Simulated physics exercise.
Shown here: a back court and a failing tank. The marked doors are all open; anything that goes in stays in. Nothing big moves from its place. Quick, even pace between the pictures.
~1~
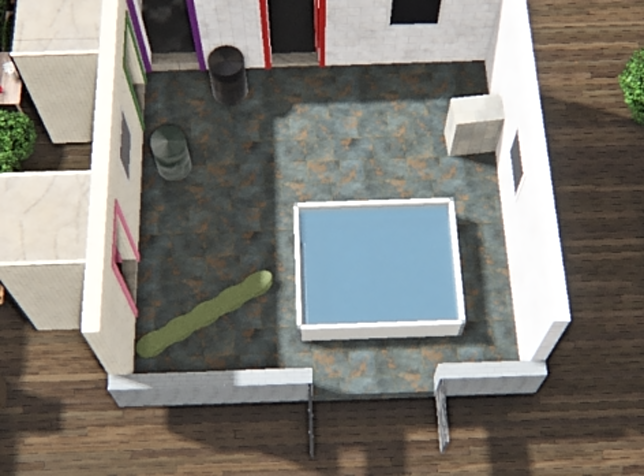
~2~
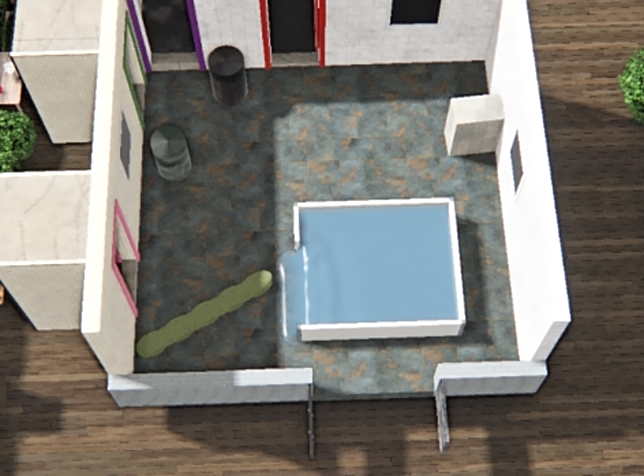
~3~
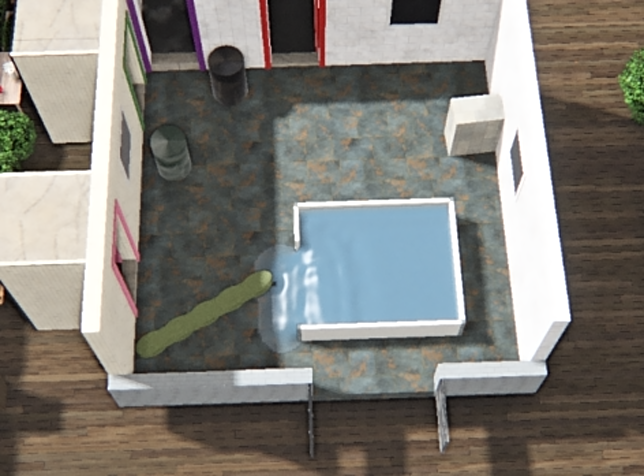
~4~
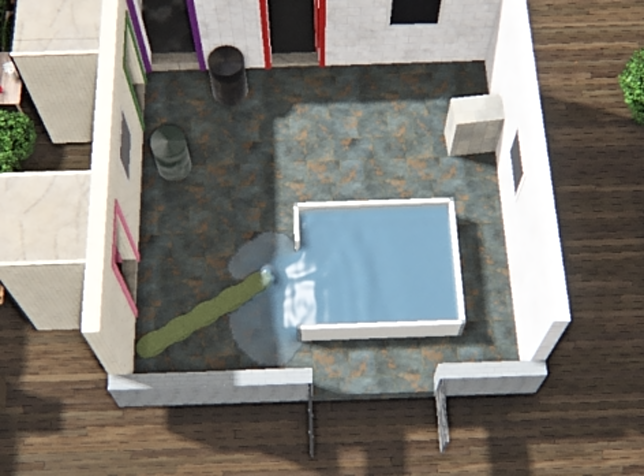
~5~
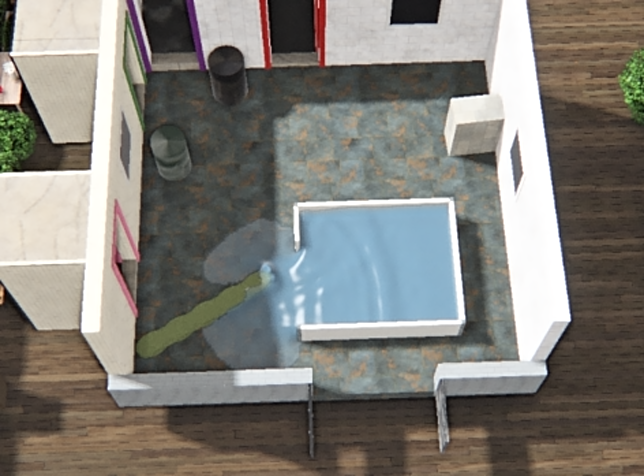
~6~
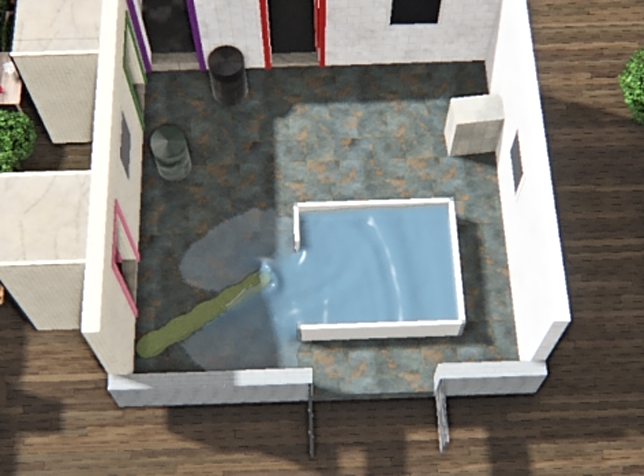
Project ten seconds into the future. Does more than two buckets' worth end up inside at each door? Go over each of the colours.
Result: The purple door stays inside what's allowed there; the red door stays inside what's allowed there; the green door goes beyond what's allowed there; the pink door stays inside what's allowed there.
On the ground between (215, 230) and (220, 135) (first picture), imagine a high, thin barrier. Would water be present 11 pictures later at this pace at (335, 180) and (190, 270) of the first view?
Result, in order: Bone-dry / swamped.
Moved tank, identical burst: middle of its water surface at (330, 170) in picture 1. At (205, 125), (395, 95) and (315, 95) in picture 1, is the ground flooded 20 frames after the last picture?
Log: Flood; no flood; no flood.
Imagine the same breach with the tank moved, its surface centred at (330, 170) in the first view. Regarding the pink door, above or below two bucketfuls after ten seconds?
Briefly, the pink door crosses the line.
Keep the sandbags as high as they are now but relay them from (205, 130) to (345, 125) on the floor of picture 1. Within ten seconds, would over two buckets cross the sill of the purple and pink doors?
In short: Purple stays under; pink lets more in.
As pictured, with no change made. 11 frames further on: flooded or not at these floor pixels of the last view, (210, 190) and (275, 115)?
First spot soaked, second spot spared.
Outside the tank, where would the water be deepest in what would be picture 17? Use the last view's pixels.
I'd go with (134, 377) as the deepest place.
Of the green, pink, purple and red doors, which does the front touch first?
That's the door marked pink.
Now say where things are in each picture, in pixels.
The first picture shows still water in the open tank at (377, 264).
In the second picture, water pours out at (300, 292) and has run to (290, 340).
In the third picture, the front is at (268, 341), out from the gap at (300, 292).
In the fourth picture, the front is at (236, 262), out from the gap at (300, 292).
In the fifth picture, water pours out at (300, 292) and has run to (207, 329).
In the sixth picture, the front is at (186, 340), out from the gap at (300, 292).
A moment on, water covers 25 % of the floor; the purple door not reached, the red door not reached, the green door not reached, the pink door wet at the sill, nothing in.
Next, water covers 35 % of the floor; the purple door not reached, the red door not reached, the green door not reached, the pink door wet at the sill, nothing in.
Then, water covers 50 % of the floor; the purple door wet at the sill, nothing in, the red door not reached, the green door wet at the sill, nothing in, the pink door under two buckets in.
Later, water covers 65 % of the floor; the purple door wet at the sill, nothing in, the red door wet at the sill, nothing in, the green door under two buckets in, the pink door under two buckets in.
In the end, water covers 90 % of the floor; the purple door wet at the sill, nothing in, the red door wet at the sill, nothing in, the green door over two buckets in, the pink door under two buckets in.
